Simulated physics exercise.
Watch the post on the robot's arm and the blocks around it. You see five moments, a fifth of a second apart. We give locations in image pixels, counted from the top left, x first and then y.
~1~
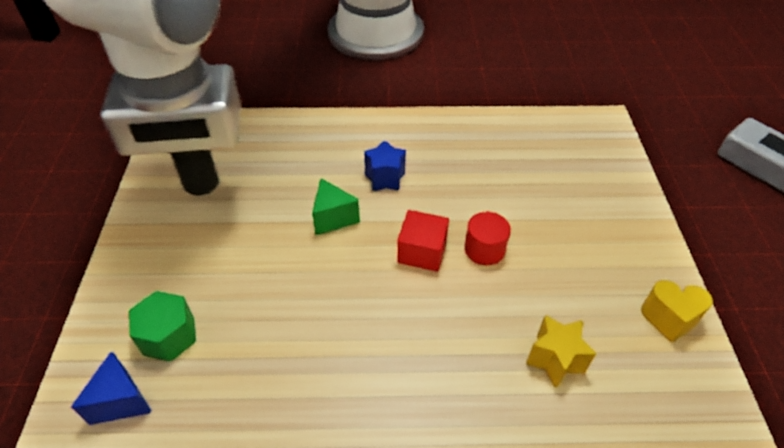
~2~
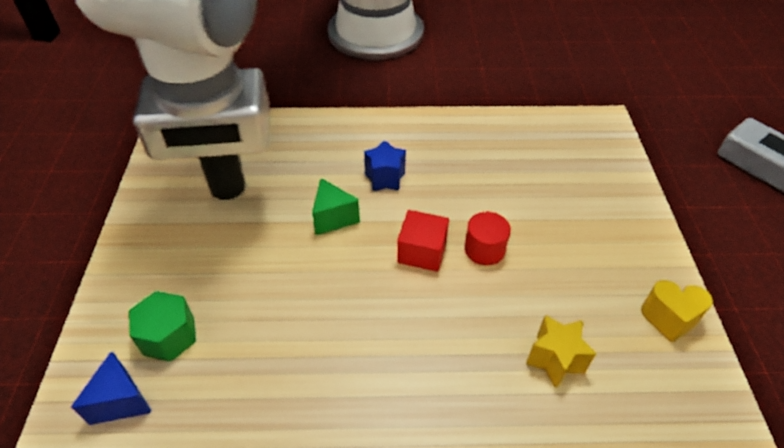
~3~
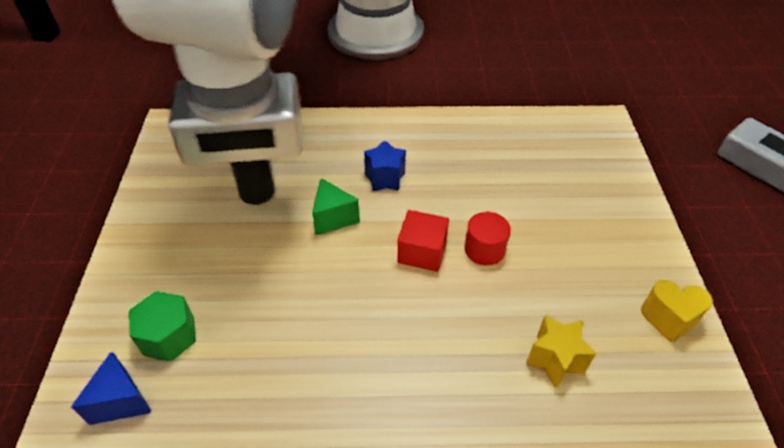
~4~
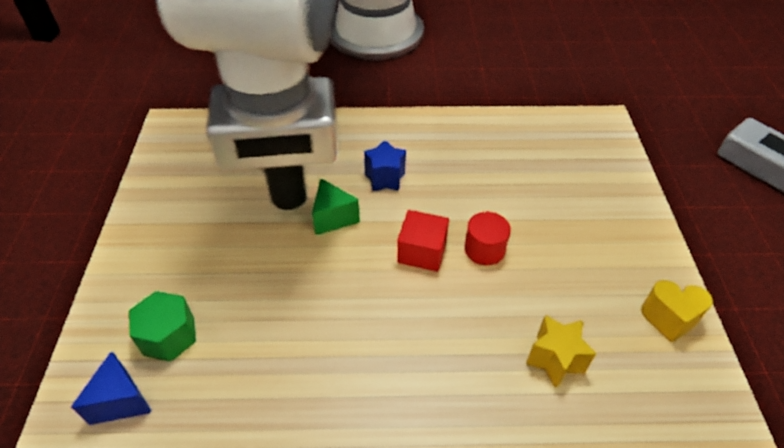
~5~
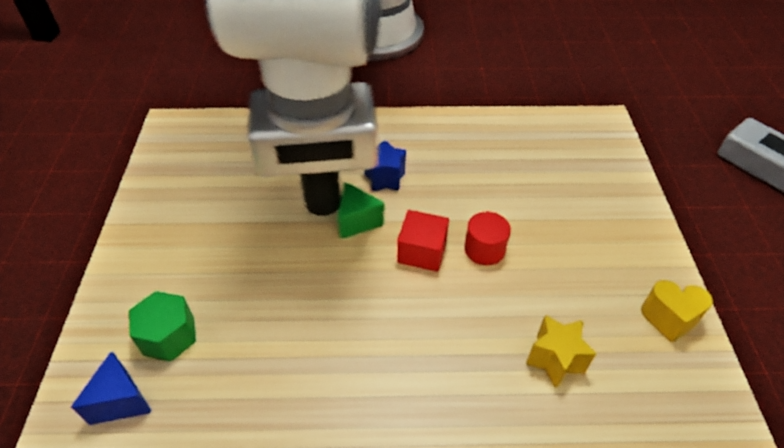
A robot arm with a black post moves steadily rightward from the upper left of a pale wooden board, seen from above at a fixed angle against a dark red floor. A green triangle, blue star, red square and red round block sit across the upper middle, with a green hexagon and blue triangle lower left, a yellow star and heart lower right. The post meets the upper green triangle and pushes it slightly right.
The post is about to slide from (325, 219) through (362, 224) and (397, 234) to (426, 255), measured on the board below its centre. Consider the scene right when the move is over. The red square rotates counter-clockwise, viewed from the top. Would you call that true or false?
My answer: False.
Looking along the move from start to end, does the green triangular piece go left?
Answer: Yes.
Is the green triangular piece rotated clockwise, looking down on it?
Short answer: No.
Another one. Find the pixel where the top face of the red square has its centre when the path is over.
Its top middle is near (465, 251).
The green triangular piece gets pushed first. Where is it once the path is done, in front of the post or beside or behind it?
The green triangular piece won't stay at the front of the post.
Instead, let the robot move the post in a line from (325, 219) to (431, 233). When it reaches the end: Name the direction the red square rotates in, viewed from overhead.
From the top, the block rotates clockwise.
What follows on the original path. One third of the way, post at (362, 208); green triangular piece at (396, 203).
Two thirds of the way, post at (398, 219); green triangular piece at (429, 199), turned 15° anticlockwise; red square at (437, 231), turned 40° clockwise.
At the end, post at (427, 239); green triangular piece at (437, 201), turned 40° anticlockwise; blue star block not moved; red square at (465, 251), turned 25° clockwise; red round block at (495, 227).
